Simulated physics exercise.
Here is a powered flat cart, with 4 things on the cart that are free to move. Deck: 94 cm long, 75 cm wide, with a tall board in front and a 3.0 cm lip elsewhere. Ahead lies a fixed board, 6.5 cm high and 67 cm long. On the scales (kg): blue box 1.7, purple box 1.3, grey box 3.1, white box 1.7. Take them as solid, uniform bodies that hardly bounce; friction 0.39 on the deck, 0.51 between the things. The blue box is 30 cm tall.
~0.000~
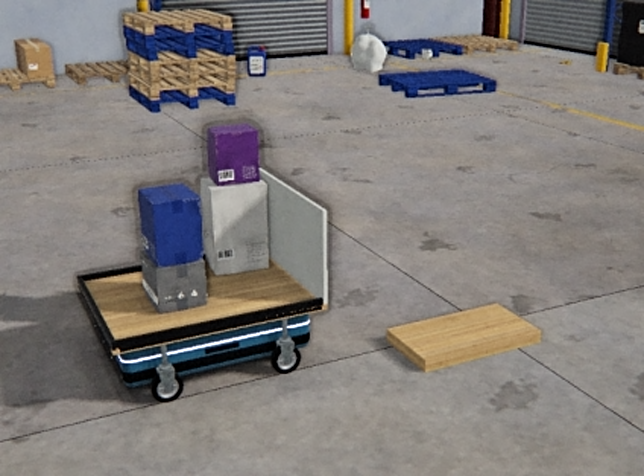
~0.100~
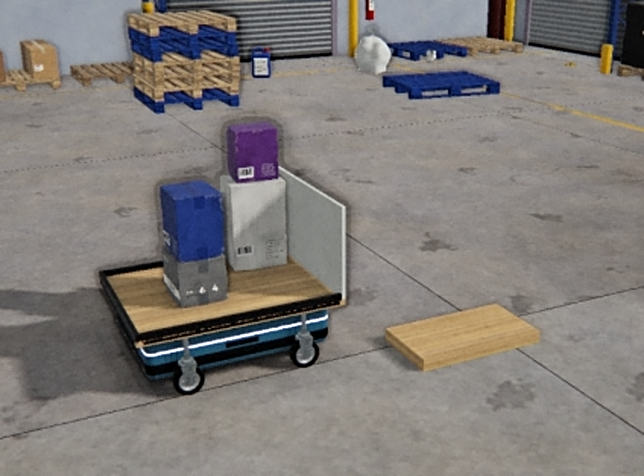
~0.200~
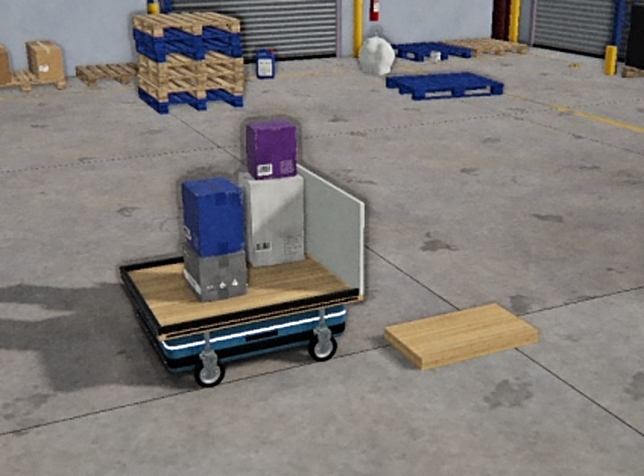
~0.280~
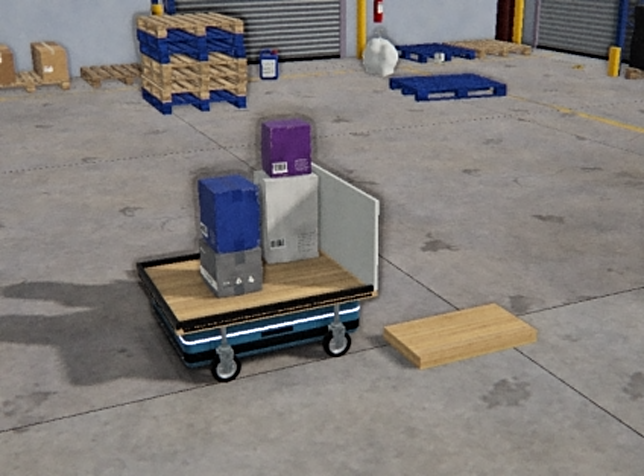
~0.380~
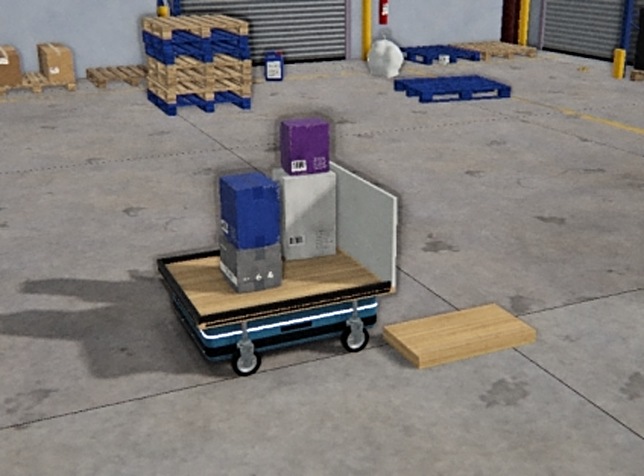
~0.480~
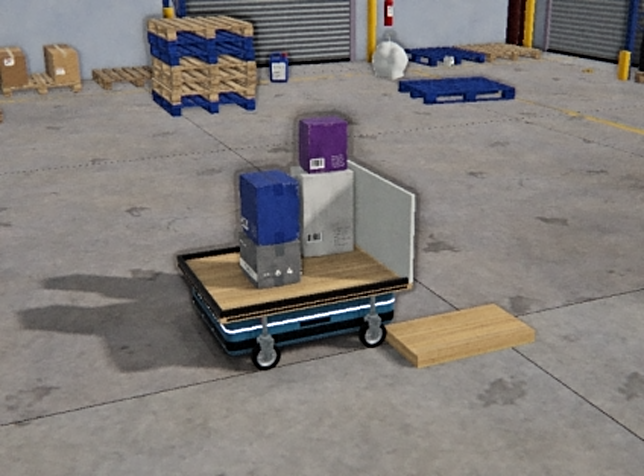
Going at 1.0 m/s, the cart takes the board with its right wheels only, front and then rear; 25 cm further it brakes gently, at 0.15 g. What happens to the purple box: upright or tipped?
The purple box stays upright.
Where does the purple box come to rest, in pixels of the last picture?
Near (605, 112).
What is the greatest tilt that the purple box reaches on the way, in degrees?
About 6°.
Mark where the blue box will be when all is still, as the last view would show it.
Around (579, 161).
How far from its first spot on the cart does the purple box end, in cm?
Some 4 cm.
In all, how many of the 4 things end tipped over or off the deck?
In all, 0.
By 0.88 s, 88 cm covered; purple box tilted 5° near (371, 129); white box tilted 5°; blue box 3 cm from its spot.
By 1.28 s, 128 cm covered; purple box tilted 5° near (442, 127); blue box tilted 6°; white box tilted 5°.
By 1.88 s, 188 cm covered; purple box 4 cm from its spot near (538, 119); blue box 9 cm from its spot; white box 2 cm from its spot.
When it is over (3.2 s), all 4 within 10 cm of the start. End places, in pixels of the last picture, purple box near (605, 112).
